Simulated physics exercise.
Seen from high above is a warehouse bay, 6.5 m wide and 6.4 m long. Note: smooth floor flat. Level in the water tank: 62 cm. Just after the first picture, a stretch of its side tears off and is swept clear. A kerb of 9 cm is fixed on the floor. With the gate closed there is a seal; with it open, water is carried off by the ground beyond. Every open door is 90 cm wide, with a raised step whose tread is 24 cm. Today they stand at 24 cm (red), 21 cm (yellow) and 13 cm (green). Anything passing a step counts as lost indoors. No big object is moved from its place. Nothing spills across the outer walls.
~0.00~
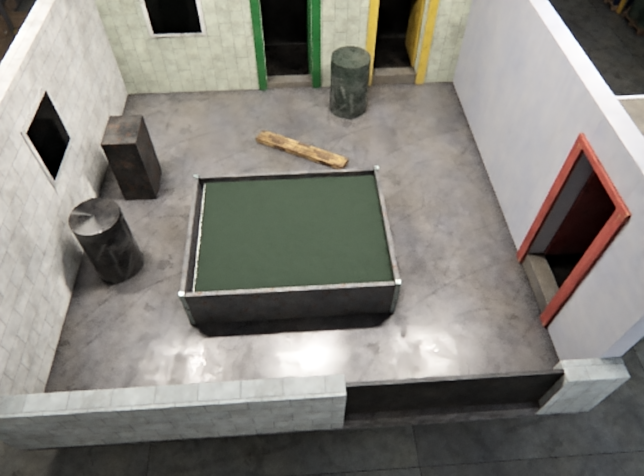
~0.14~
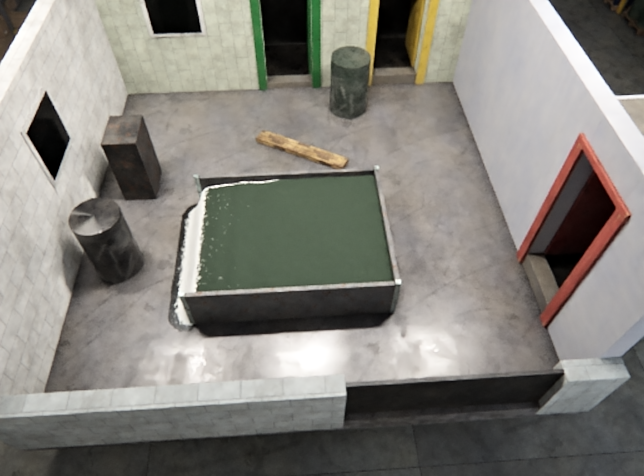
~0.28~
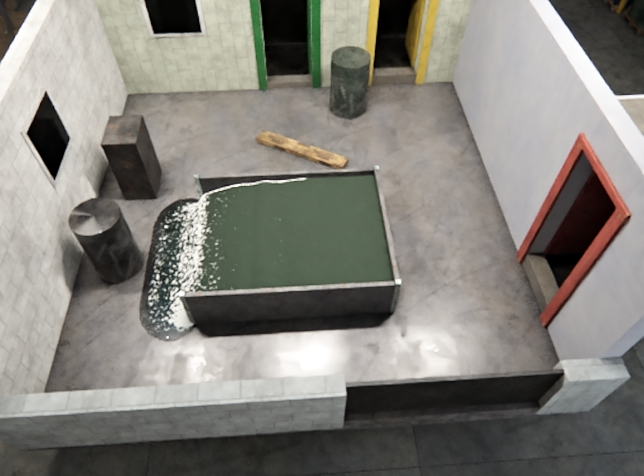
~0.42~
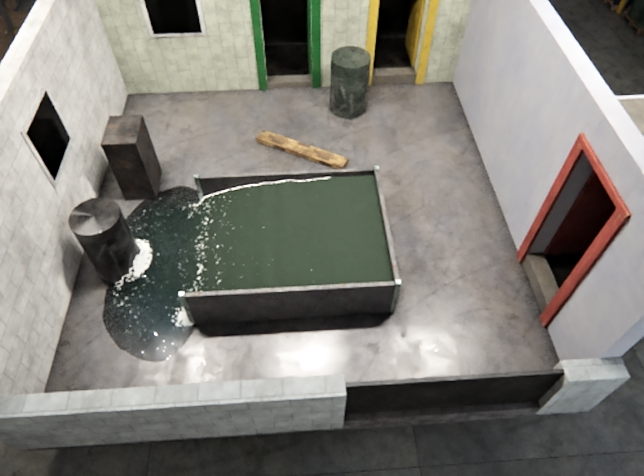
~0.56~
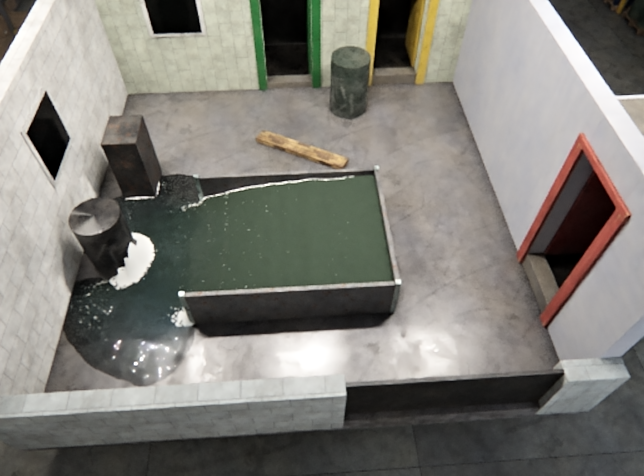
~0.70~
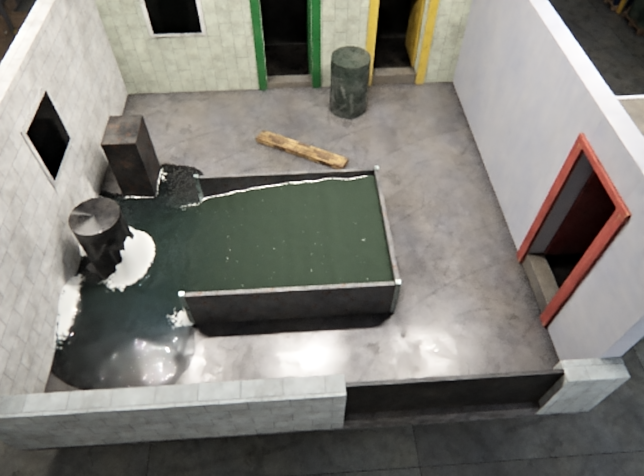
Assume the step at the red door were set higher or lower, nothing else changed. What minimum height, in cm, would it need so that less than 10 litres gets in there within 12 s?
About 15 cm.
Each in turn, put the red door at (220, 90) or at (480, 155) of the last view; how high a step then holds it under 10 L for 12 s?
First place around 14.0 cm, second around 11.0 cm.
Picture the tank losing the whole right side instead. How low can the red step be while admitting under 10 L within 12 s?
Required height: Approx. 34 cm.
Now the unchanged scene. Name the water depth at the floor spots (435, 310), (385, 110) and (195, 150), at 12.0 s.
Ordered as asked: 7, 11, 8 cm.
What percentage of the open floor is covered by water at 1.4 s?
I'd estimate about 20 percent.
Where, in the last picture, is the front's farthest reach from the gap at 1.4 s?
Lab note: Front tip approx. (116, 139).
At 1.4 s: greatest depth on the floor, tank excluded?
Up to some 52 centimetres, I'd say.
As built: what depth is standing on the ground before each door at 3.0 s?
The red door has 0 cm, the yellow door 0 cm and the green door 1 cm.
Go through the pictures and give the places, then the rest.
In the first picture, the water tank at (289, 229) is whole and still, 62 cm deep; the red door at (559, 246) is dry.
In the second picture, the front is at (177, 319), 0.3 m from the gap at (199, 252); 0.4 m2 of floor is wet, 62 cm left at the back.
In the third picture, the gap is at (199, 253), the front 0.7 m out at (147, 313); the back of the water tank holds 62 cm.
In the fourth picture, the gap is at (200, 254), the front 1.2 m out at (111, 297); the back of the water tank holds 62 cm.
In the fifth picture, the gap is at (200, 254), the front 1.8 m out at (67, 314); the back of the water tank holds 62 cm.
In the sixth picture, the front is at (54, 359), 1.8 m from the gap at (200, 254); 4.7 m2 of floor is wet, 61 cm left at the back; the red door at (559, 246), 4.8 m from the gap, is still 4.8 m from the nearest water.
After 1.4 s water covers 20 % of the floor, deepest (52 cm) near (37, 421); it has not reached the red door.
After 3.0 s water covers 45 % of the floor, deepest (42 cm) near (37, 421); it has not reached the red door.
After 12.0 s water covers 100 % of the floor, deepest (14 cm) near (317, 151); 6 cm at the red door, 0 litres in over its 24 cm step.
At the red door as built, the water arrived by 3.9 s and peaked near 17 cm at 5.6 s.
Run again over the same 12 s with other heights there, 29 litres in over 12.5 cm, 6 litres over 16.5 cm. The limit of 10 litres is kept from about 15 cm up.
